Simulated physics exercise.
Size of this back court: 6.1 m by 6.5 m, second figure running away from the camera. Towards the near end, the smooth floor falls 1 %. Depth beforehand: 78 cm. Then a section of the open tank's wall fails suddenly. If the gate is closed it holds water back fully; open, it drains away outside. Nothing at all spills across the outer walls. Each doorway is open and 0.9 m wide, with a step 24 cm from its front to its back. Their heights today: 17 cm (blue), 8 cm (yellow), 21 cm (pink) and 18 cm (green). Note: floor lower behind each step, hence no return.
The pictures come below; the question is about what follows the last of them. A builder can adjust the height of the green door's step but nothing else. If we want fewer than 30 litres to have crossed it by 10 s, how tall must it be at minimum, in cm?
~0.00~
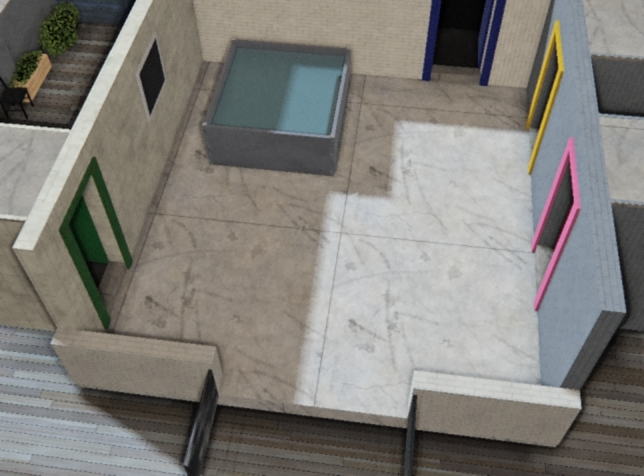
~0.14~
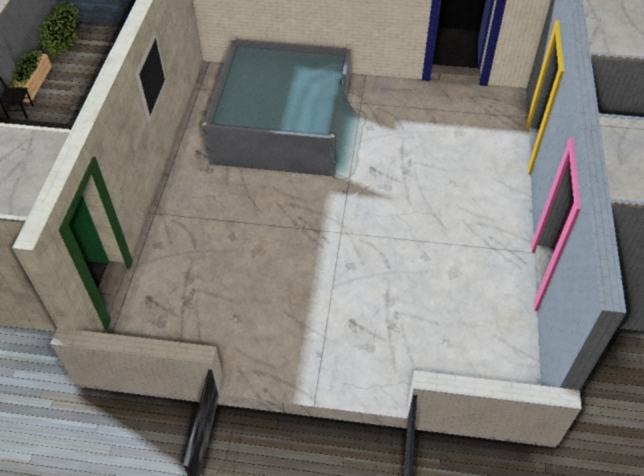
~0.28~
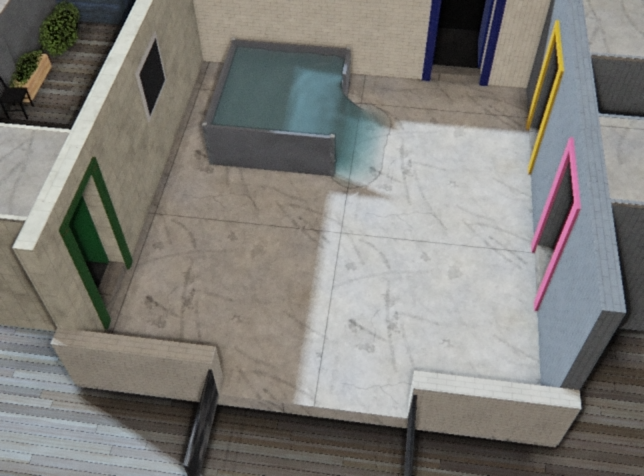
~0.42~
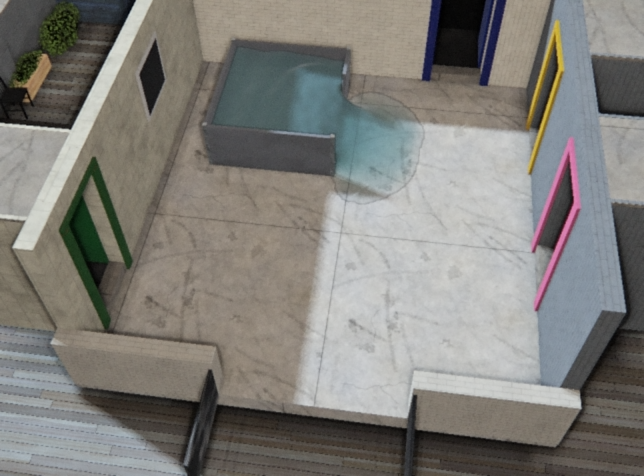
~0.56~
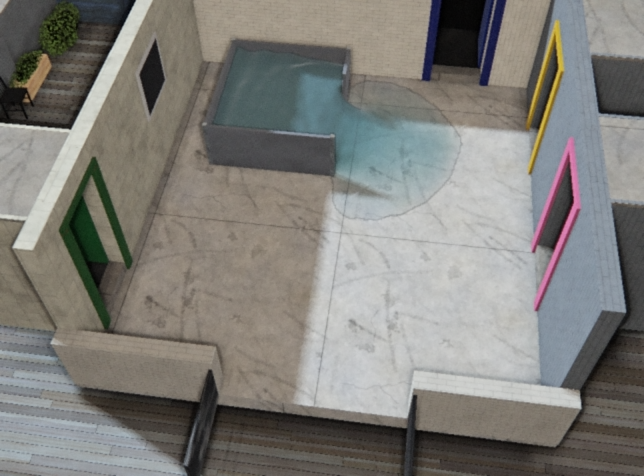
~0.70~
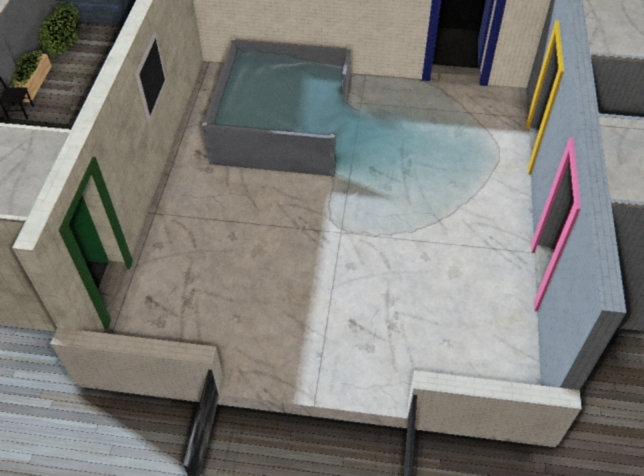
It needs to be roughly 6 cm tall.
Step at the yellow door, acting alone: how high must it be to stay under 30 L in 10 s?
For yellow: Close to 30 cm.
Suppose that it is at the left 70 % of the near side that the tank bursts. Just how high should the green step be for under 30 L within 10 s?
Near 21 cm.
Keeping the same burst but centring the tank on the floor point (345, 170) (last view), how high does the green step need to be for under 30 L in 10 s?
Some 8.0 cm.
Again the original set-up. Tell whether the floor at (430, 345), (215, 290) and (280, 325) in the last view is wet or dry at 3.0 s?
In turn: Flooded, not reached, not reached.
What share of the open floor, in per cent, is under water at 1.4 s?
35 %.
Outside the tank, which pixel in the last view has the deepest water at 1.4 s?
Around pixel (340, 156).
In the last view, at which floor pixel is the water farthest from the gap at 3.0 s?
In the last picture, around (531, 416).
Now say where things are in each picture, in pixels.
Still water, 78 cm deep, in the open tank at (280, 89); the green door at (101, 253) is dry, in the first frame.
Water pours out at (337, 128) and has run 0.3 m, to (356, 145); about 10 cm deep outside, 78 cm at the back, in the second frame.
The front is at (385, 133), 0.8 m from the gap at (337, 130); 1.3 m2 of floor is wet, 78 cm left at the back, in the third frame.
The gap is at (337, 132), the front 1.4 m out at (419, 139); the back of the open tank holds 76 cm, in the fourth frame.
The gap is at (337, 133), the front 2.0 m out at (454, 154); the back of the open tank holds 69 cm, in the fifth frame.
Water pours out at (337, 132) and has run 2.7 m, to (493, 163); about 6 cm deep outside, 67 cm at the back; 3.7 m in a straight line remain to the green door at (101, 253), in the sixth frame.
After 1.4 s water covers 35 % of the floor, deepest (40 cm) near (340, 156); it has not reached the green door.
After 3.0 s water covers 45 % of the floor, deepest (39 cm) near (531, 403); it has not reached the green door.
After 10.0 s water covers 95 % of the floor, deepest (12 cm) near (476, 409); 9 cm at the green door, 0 litres in over its 18 cm step.
At the green door as built, the water arrived by 5.3 s and peaked near 10 cm at 7.8 s.
With a step of 5 cm, 48 litres would have come in within the 10 s; with 8 cm, 8 litres. So under 30 litres takes about 6 cm.
